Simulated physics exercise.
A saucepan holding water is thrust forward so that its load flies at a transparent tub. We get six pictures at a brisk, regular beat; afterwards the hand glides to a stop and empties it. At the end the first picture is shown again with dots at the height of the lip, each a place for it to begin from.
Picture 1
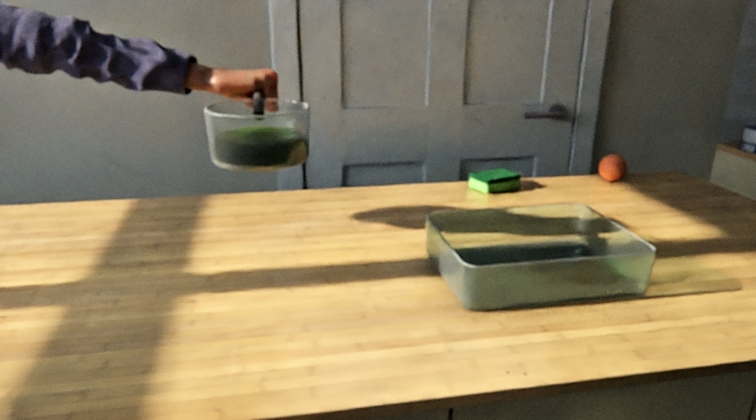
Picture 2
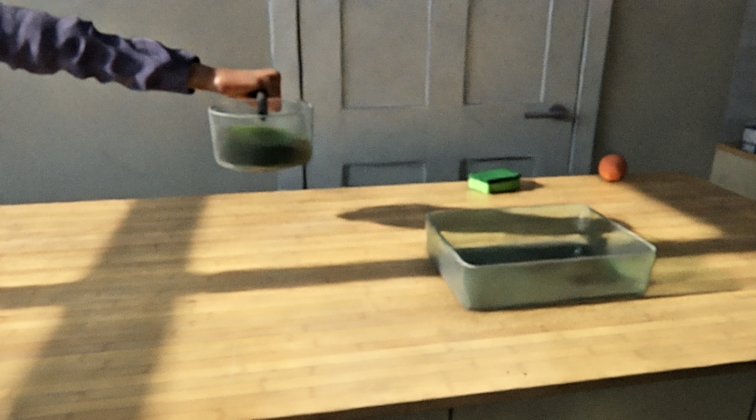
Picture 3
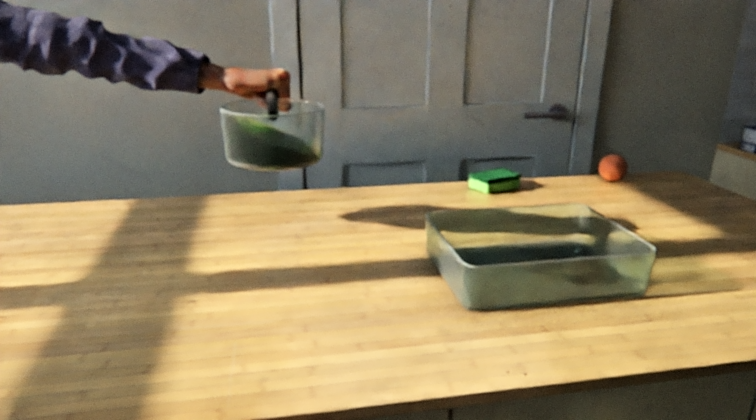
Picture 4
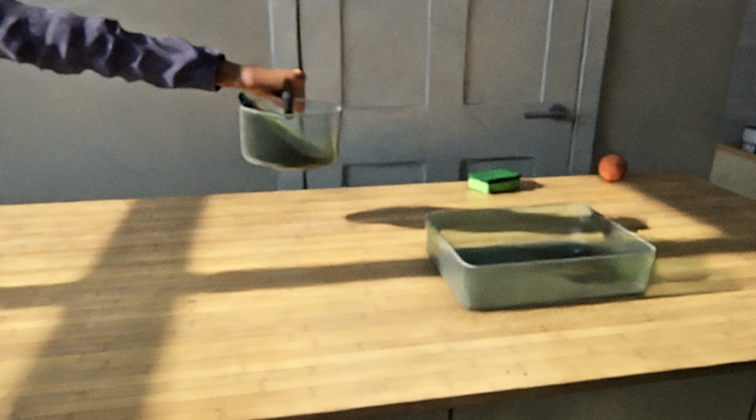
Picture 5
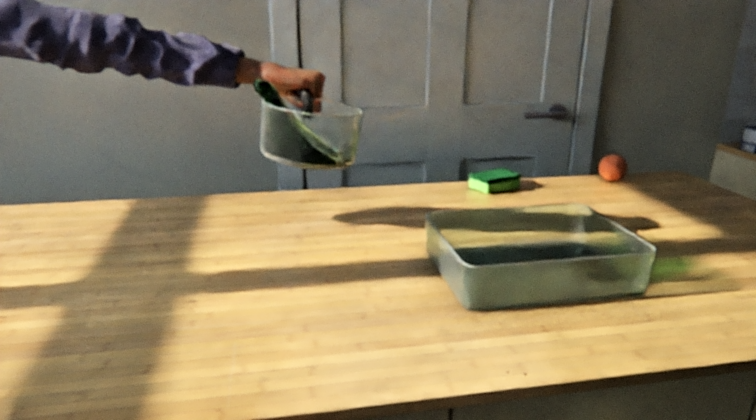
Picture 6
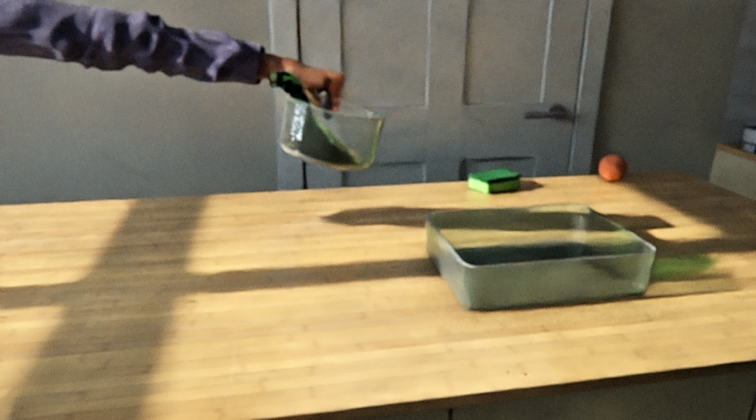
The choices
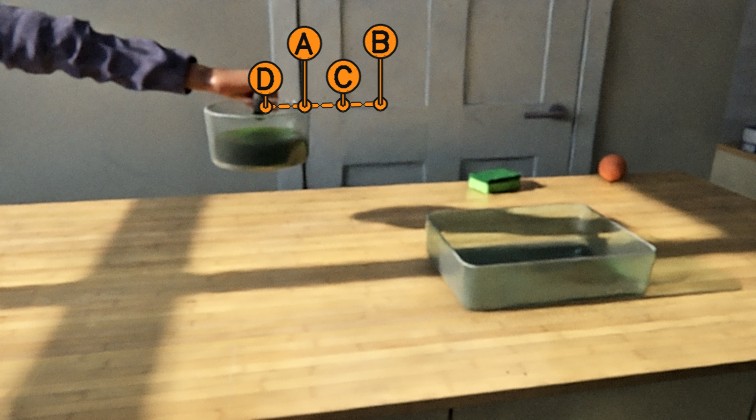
A hand moves a clear pan of green liquid rightward above a table, tilting it slightly.
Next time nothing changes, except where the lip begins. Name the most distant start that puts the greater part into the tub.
Use spot C.
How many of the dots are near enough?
Two of the four.
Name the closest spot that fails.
Spot A.
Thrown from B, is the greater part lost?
No, not at all.
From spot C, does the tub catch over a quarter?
Yes.
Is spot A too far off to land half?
Yes.
On the marked copy, A at (304, 105); B at (380, 103); C at (343, 104); D at (265, 106).
With A, about 36 % lands in the tub, 46 % falls short and 18 % goes beside or beyond.
With B, about 63 % lands in the tub, 6 % falls short and 31 % goes beside or beyond.
With C, about 63 % lands in the tub, 11 % falls short and 26 % goes beside or beyond.
With D, about 35 % lands in the tub, 55 % falls short and 10 % goes beside or beyond.
